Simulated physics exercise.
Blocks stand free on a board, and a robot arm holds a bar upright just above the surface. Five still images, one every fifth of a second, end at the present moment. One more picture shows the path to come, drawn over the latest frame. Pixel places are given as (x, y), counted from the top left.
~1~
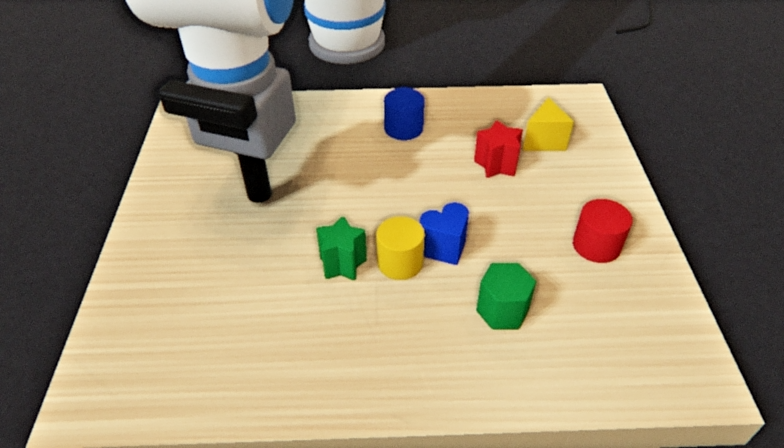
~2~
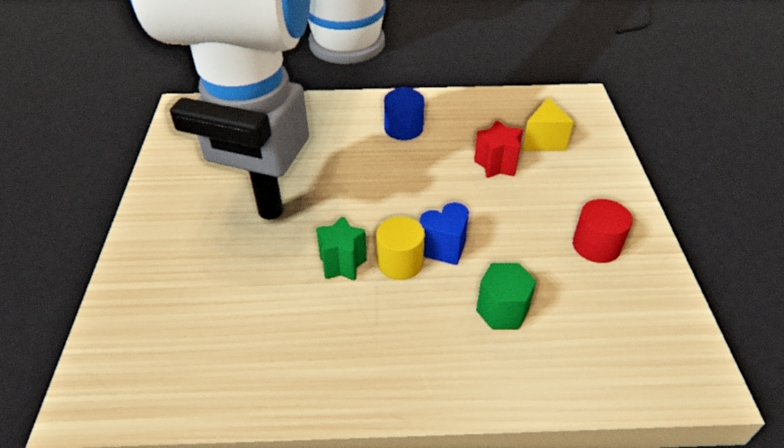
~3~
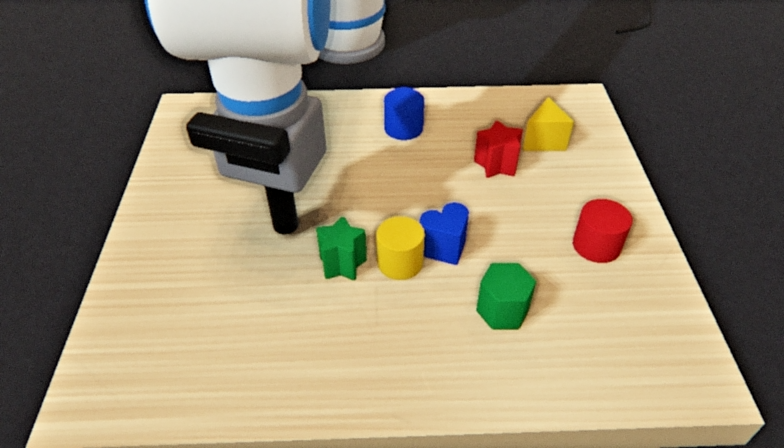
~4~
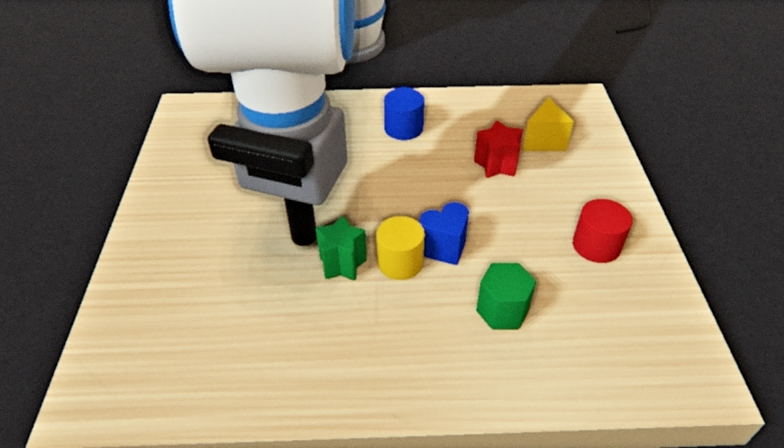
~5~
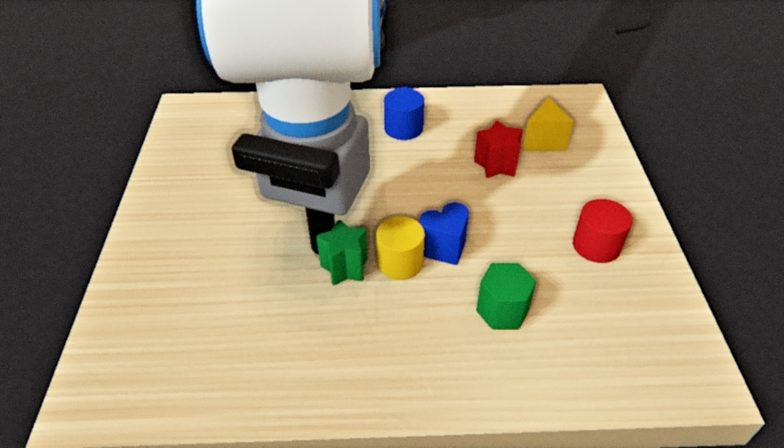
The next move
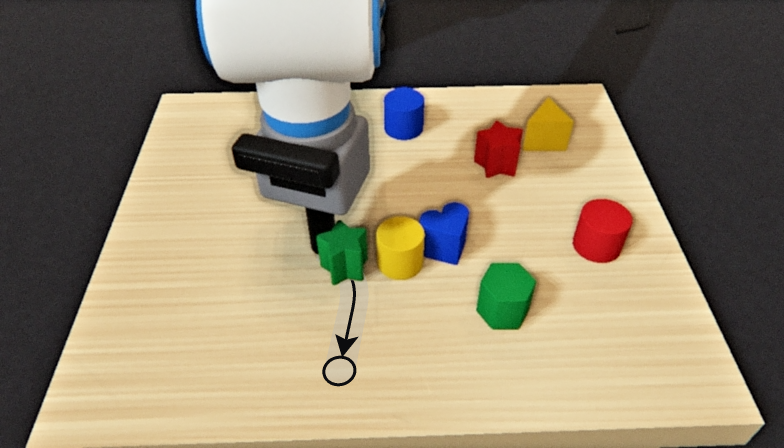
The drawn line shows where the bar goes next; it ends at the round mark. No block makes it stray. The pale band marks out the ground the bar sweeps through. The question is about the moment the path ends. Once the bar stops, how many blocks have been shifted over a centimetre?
Of all the blocks, just one travels more than a centimetre.
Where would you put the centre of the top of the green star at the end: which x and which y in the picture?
Top centre: (385, 284).
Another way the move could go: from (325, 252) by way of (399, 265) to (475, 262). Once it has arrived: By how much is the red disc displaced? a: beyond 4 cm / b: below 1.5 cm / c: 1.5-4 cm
Letter b.
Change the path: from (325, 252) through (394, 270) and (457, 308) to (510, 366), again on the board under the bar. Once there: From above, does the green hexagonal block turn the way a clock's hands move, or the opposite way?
Twists anticlockwise.
The line goes from (325, 252) over (353, 282) and (350, 324) to (339, 371).
On the path given first. One third of the way, bar at (352, 276); green star at (374, 269); yellow disc at (405, 234).
Two thirds of the way, bar at (349, 318); green star at (385, 284), turned 45° anticlockwise; yellow disc at (405, 234).
At the end, bar at (339, 365); green star at (385, 284), turned 45° anticlockwise; yellow disc at (405, 234); blue heart unmoved.
